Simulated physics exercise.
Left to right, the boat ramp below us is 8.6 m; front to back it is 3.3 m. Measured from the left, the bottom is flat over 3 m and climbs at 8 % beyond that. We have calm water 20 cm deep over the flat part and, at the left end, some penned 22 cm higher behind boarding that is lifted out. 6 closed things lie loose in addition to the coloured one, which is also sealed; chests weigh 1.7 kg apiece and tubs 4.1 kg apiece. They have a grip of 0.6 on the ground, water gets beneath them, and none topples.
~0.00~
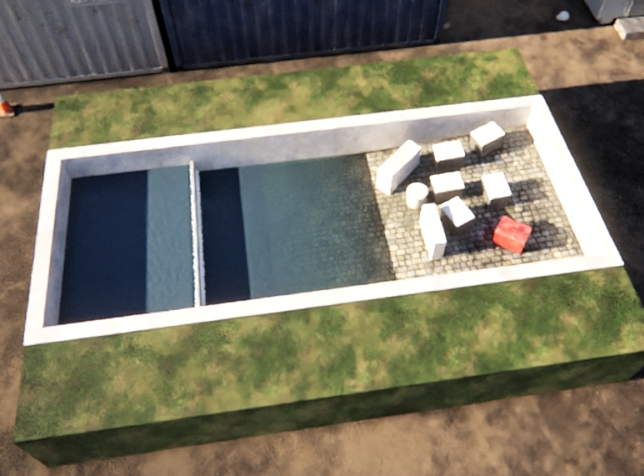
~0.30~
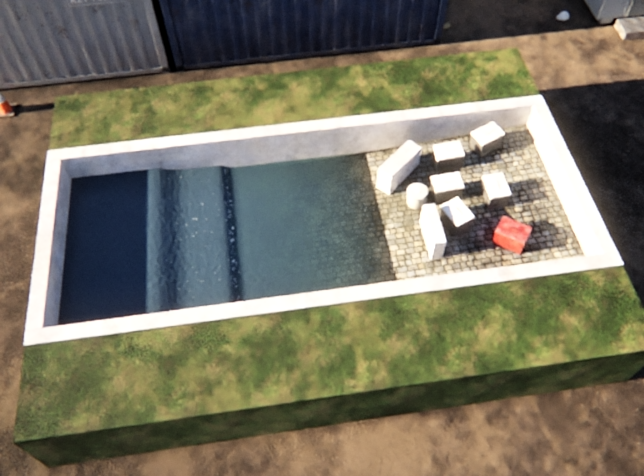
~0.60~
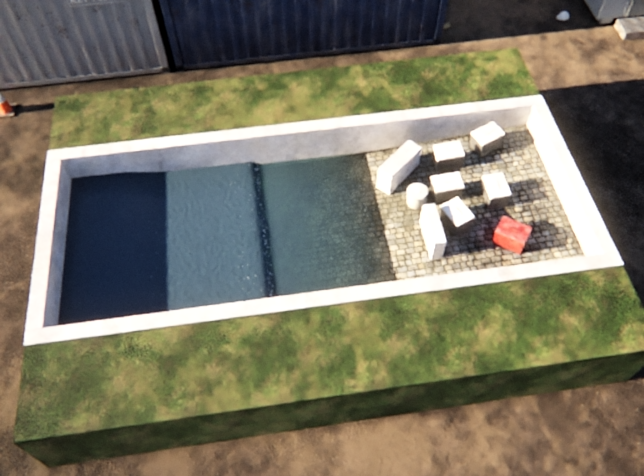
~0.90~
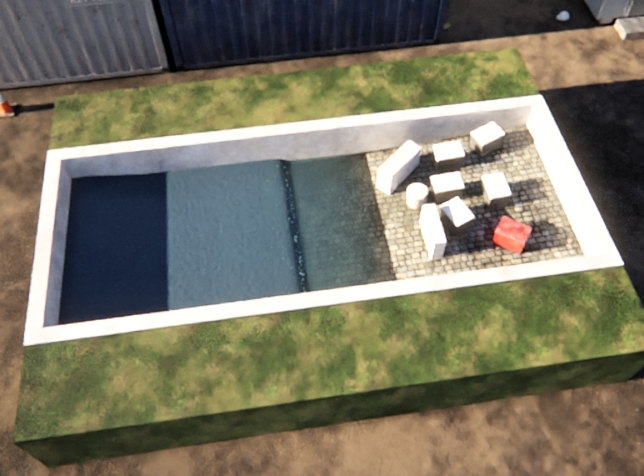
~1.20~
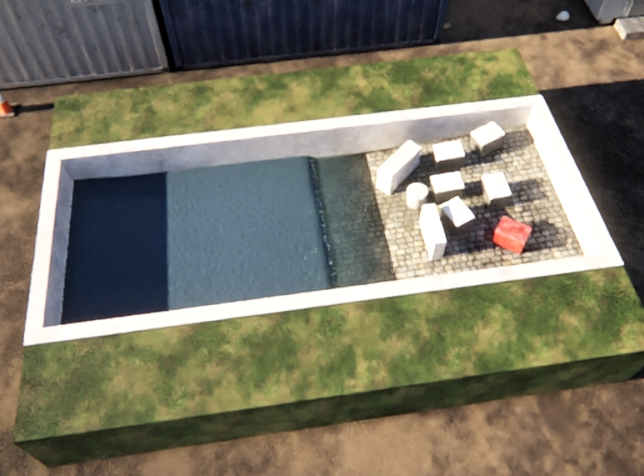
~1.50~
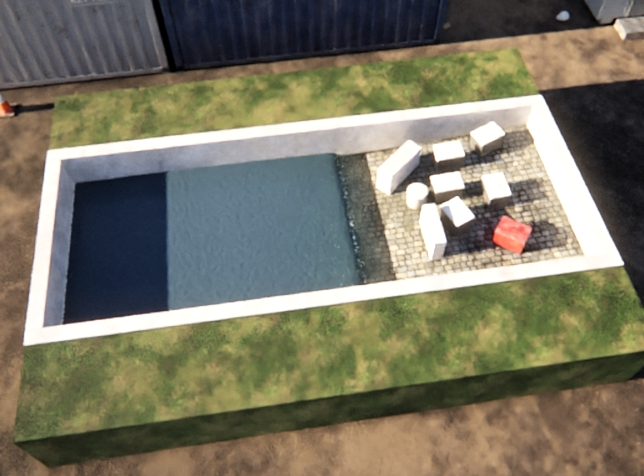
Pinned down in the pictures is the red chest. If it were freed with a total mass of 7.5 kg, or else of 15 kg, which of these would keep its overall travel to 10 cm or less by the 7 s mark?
Only the heavier total does.
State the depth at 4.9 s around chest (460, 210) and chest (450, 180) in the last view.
Around 7 cm and 5 cm.
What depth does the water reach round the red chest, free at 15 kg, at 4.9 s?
Close to 4 cm deep.
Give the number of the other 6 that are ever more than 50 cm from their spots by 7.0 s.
I make it 5.
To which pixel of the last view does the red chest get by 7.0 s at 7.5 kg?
Somewhere around (469, 216).
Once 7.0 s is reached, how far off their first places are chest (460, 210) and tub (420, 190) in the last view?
The first is 40 cm from its start, the second 80 cm.
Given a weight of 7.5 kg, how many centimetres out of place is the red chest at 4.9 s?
It would be some 20 cm from its spot.
After 2.1 s the red chest would be 0 cm from its start with 7.5 kg and 0 cm from its start with 15 kg; 0 cm of water round it then.
After 3.1 s the red chest would be 0 cm from its start with 7.5 kg and 0 cm from its start with 15 kg; 0 cm of water round it then.
After 4.9 s the red chest would be 20 cm from its start with 7.5 kg and 0 cm from its start with 15 kg; 4 cm of water round it then.
After 7.0 s the red chest would be 79 cm from its start with 7.5 kg and 0 cm from its start with 15 kg; 2 cm of water round it then.
